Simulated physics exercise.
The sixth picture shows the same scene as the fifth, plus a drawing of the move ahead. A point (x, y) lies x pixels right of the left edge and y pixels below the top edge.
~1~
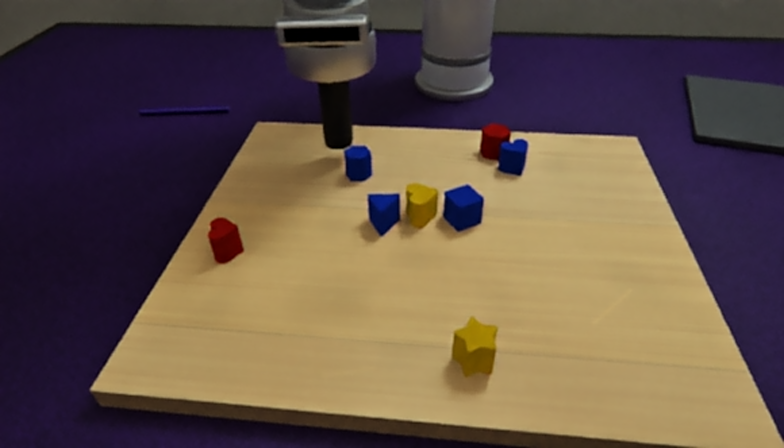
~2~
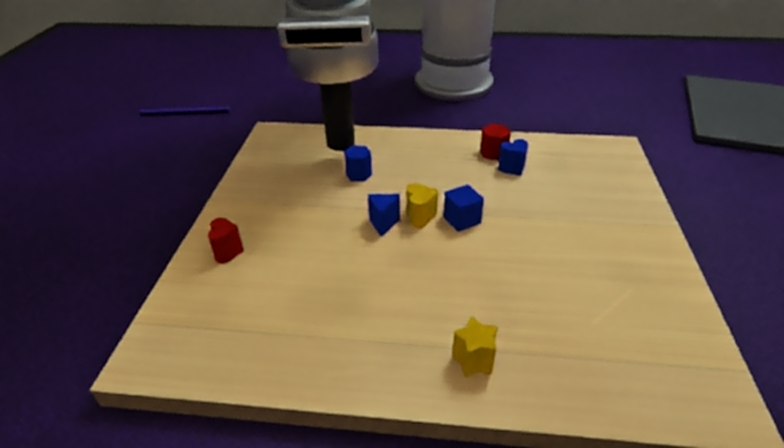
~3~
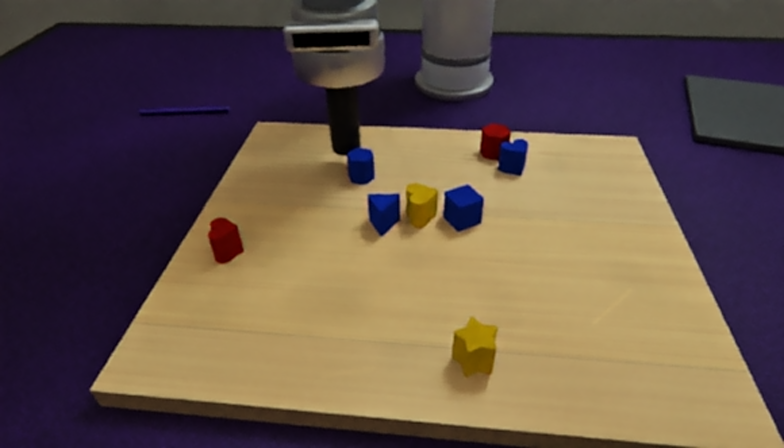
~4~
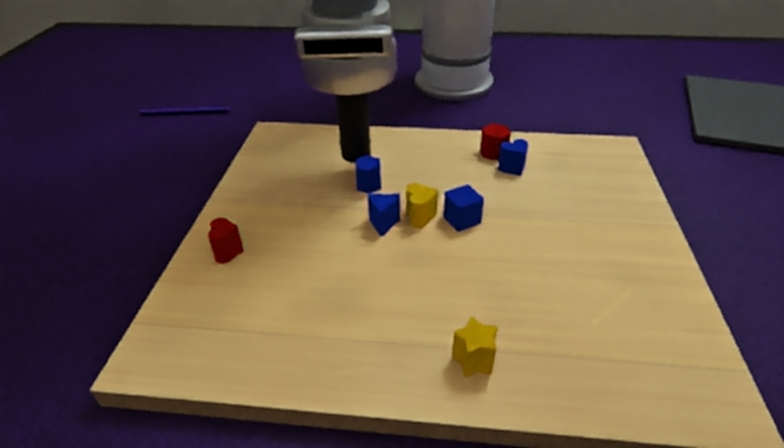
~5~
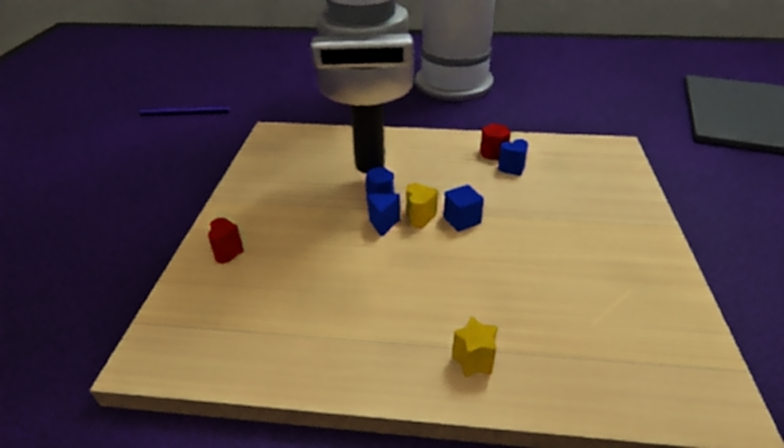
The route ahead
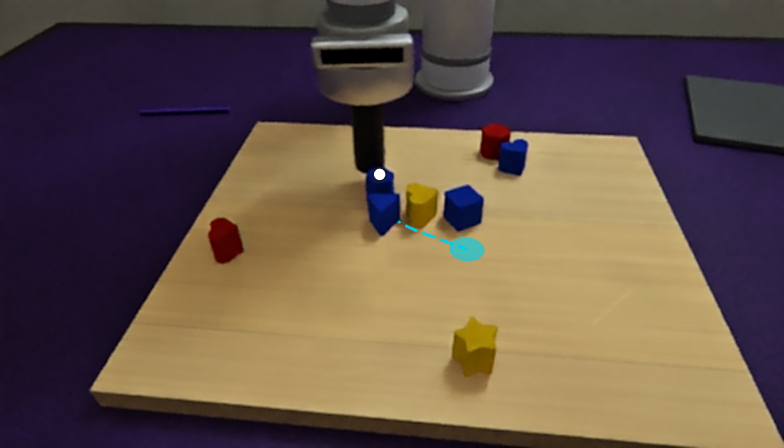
The clip opens on a light wooden board with scattered red, blue and yellow blocks, a robot arm's dark pusher standing behind a small blue block. After barely moving at first, the pusher nudges that block a short way toward the viewer and slightly right, close behind the blue triangular piece.
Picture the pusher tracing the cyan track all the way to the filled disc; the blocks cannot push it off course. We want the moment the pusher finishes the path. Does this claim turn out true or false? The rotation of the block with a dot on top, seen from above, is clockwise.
True.
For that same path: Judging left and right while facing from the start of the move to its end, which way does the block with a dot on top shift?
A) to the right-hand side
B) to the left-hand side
Option A.
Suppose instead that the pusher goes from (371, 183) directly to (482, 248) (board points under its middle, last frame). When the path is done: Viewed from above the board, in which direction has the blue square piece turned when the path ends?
The turn is anti-clockwise.
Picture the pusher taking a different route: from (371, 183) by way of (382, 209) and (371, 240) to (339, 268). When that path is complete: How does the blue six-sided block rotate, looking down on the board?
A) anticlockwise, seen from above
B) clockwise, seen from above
That would be A.
Drawn move, from (371, 183) via (385, 210) and (420, 232), ending at (467, 249); the dot is on the blue six-sided block.
On the path given first. One third of the way, pusher at (385, 193); blue six-sided block at (400, 202), turned 15° anticlockwise; blue triangular piece at (387, 216), turned 25° clockwise; yellow heart block at (424, 193).
Two thirds of the way, pusher at (420, 214); blue six-sided block at (428, 228), turned 25° clockwise; blue triangular piece at (389, 225), turned 50° clockwise; yellow heart block at (448, 195), turned 55° anticlockwise; blue square piece at (477, 193), turned 15° clockwise.
At the end, pusher at (469, 231); blue six-sided block at (446, 240), turned 105° clockwise; blue triangular piece at (389, 225), turned 50° clockwise; yellow heart block at (451, 196), turned 55° anticlockwise; blue square piece at (480, 193).
